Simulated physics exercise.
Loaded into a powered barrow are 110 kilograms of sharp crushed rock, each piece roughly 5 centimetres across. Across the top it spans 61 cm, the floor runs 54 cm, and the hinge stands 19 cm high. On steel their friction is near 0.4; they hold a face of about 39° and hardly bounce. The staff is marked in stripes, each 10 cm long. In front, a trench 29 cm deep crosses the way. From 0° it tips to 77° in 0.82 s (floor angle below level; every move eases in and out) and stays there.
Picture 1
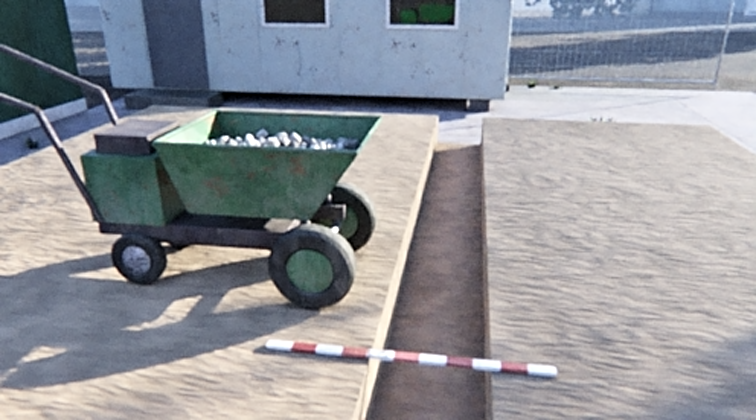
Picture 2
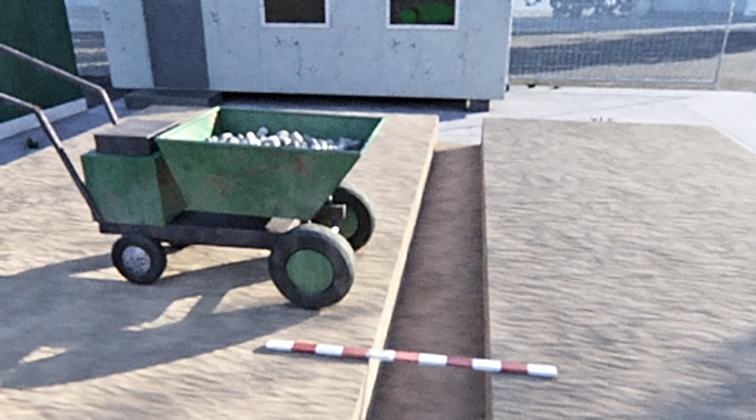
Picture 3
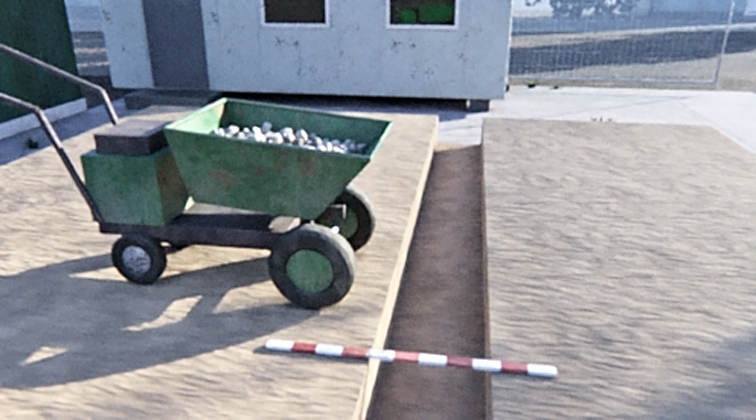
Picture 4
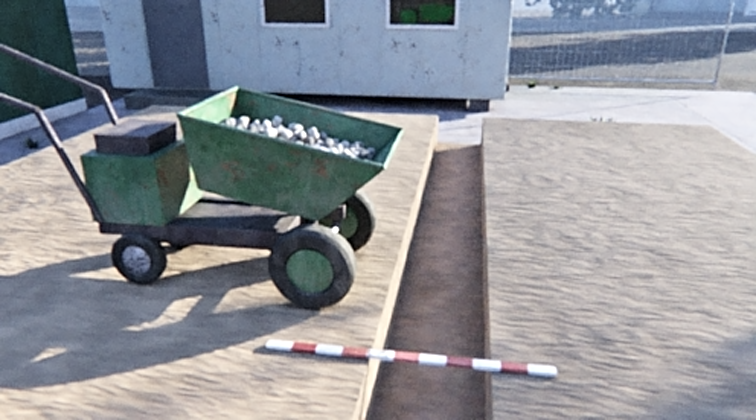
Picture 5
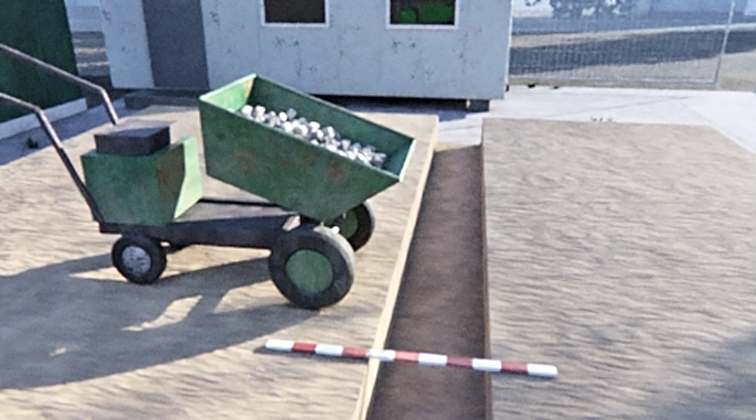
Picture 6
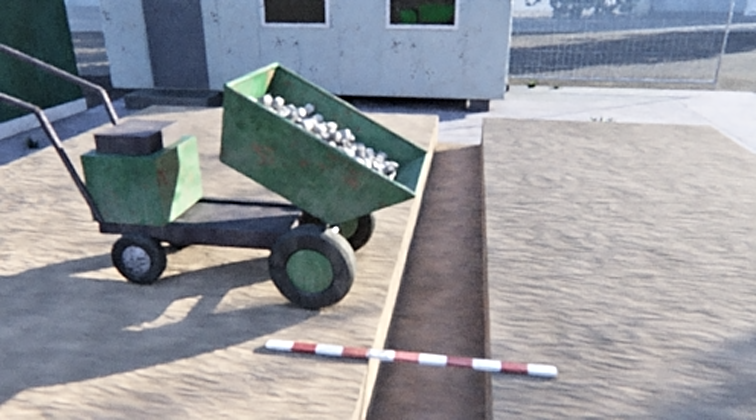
In a sunlit yard seen from slightly above, a pale building with two windows and a wire fence stand behind flat, sandy ground cut by a narrow brown trench. A green wheeled cart with dark handles, loaded with pale stones, stands left of the trench, and a red-and-white striped pole lies across it. The tray tilts gradually to the right, its left end rising, while the cart stays put.
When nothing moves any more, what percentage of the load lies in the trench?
78 %.
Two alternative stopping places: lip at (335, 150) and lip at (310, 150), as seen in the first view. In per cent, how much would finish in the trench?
About 95 per cent first, then about 100 per cent.
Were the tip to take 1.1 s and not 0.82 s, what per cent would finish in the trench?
In that case, around 85%.
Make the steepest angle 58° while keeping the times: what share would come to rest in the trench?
About 15%.
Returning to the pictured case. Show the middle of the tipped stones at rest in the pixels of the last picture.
Look at roughly (464, 322).
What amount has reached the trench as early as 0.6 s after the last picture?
Roughly 15% by that time.
Then, 0.3 s after the last picture the floor is at 66°, 100 % in the tray; the foremost stones are at (441, 251).
Then, 0.6 s after the last picture the floor is at 77°, 78 % in the tray, 16 % in the trench, 6 % past the trench; the foremost stones are at (520, 303).
Then, 0.9 s after the last picture the floor is at 77°, 33 % in the tray, 44 % in the trench, 22 % past the trench; the foremost stones are at (648, 309).
Then, 2.9 s after the last picture the floor is at 77°, 0 % in the tray, 78 % in the trench, 22 % past the trench; the foremost stones are at (697, 317).
